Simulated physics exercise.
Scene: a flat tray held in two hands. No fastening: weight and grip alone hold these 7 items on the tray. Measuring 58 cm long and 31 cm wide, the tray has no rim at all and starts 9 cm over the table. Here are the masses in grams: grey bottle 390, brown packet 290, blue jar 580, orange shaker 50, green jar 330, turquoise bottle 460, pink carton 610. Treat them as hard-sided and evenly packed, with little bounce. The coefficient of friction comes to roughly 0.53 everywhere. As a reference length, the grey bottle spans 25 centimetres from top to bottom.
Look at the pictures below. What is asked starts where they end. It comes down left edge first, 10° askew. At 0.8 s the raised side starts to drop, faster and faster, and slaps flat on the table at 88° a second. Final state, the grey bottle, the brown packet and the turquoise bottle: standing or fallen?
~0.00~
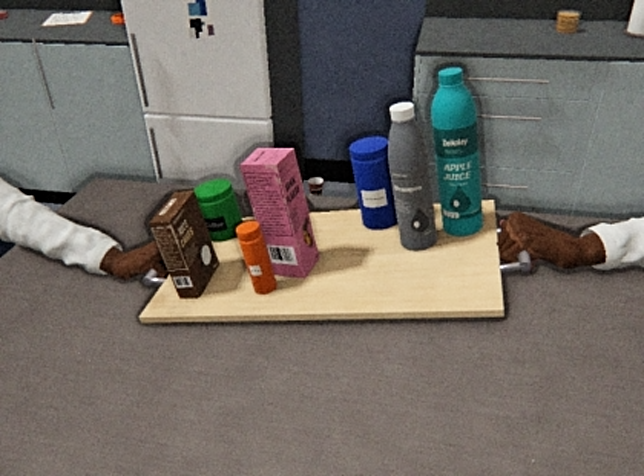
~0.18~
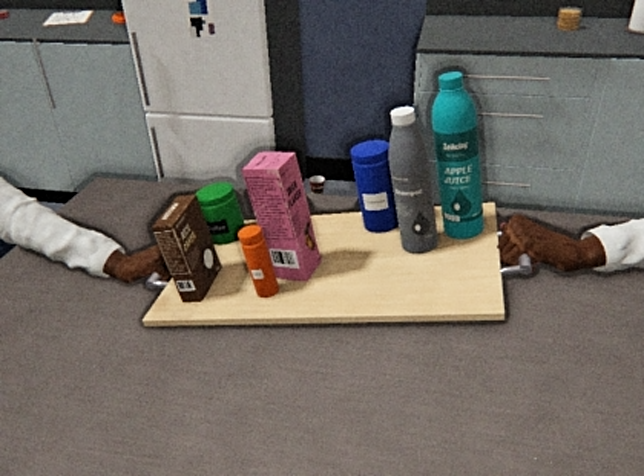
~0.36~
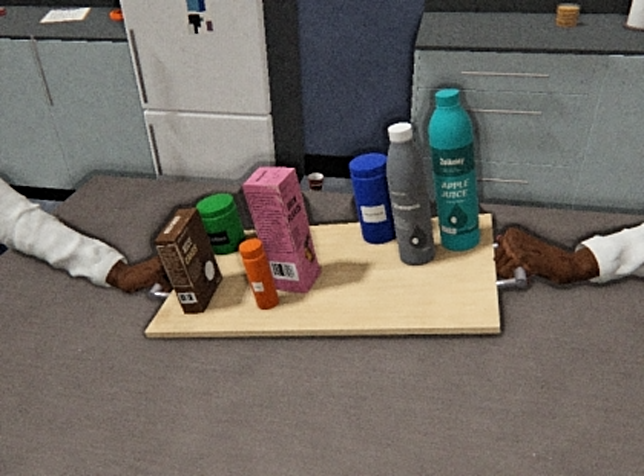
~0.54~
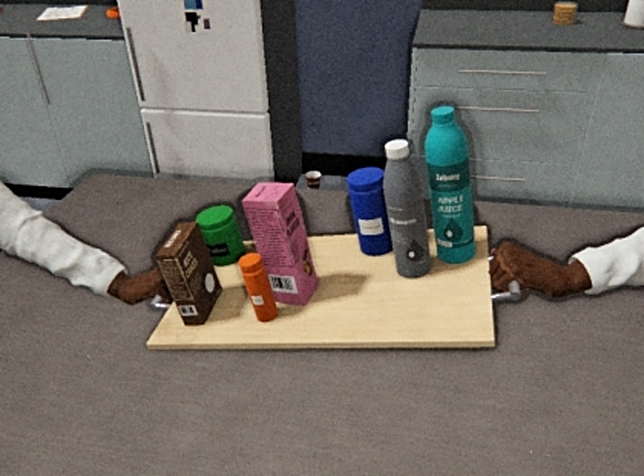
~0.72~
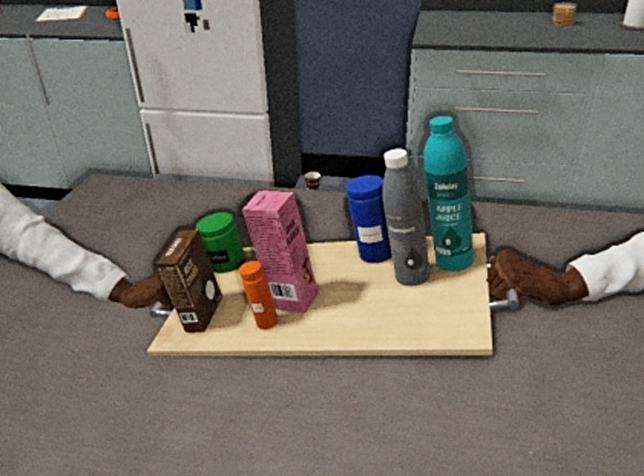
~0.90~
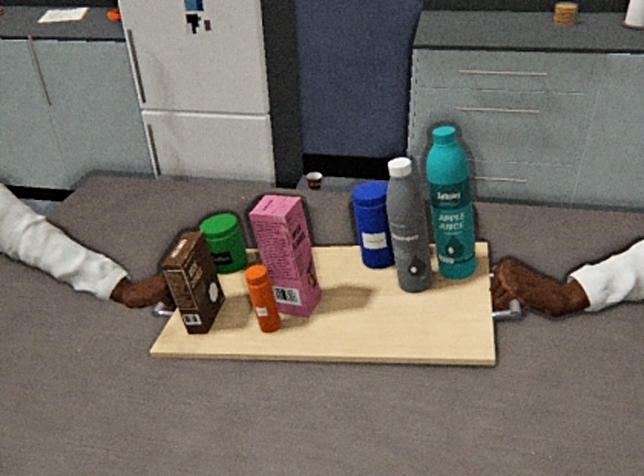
Grey bottle fallen; brown packet standing; turquoise bottle fallen.
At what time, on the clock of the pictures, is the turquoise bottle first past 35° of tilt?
Around 1.9 seconds.
By 1.40 s, tray flat on the table; grey bottle rocked 20° off its seat near (447, 259); turquoise bottle rocked 14° off its seat near (485, 241).
By 2.00 s, tray flat on the table; grey bottle and turquoise bottle now off the tray.
When it is over (3.2 s), off the tray and tipped over, grey bottle and turquoise bottle; the other 5 within 5 cm of the start. In the last view, grey bottle near (516, 333), brown packet near (203, 288).
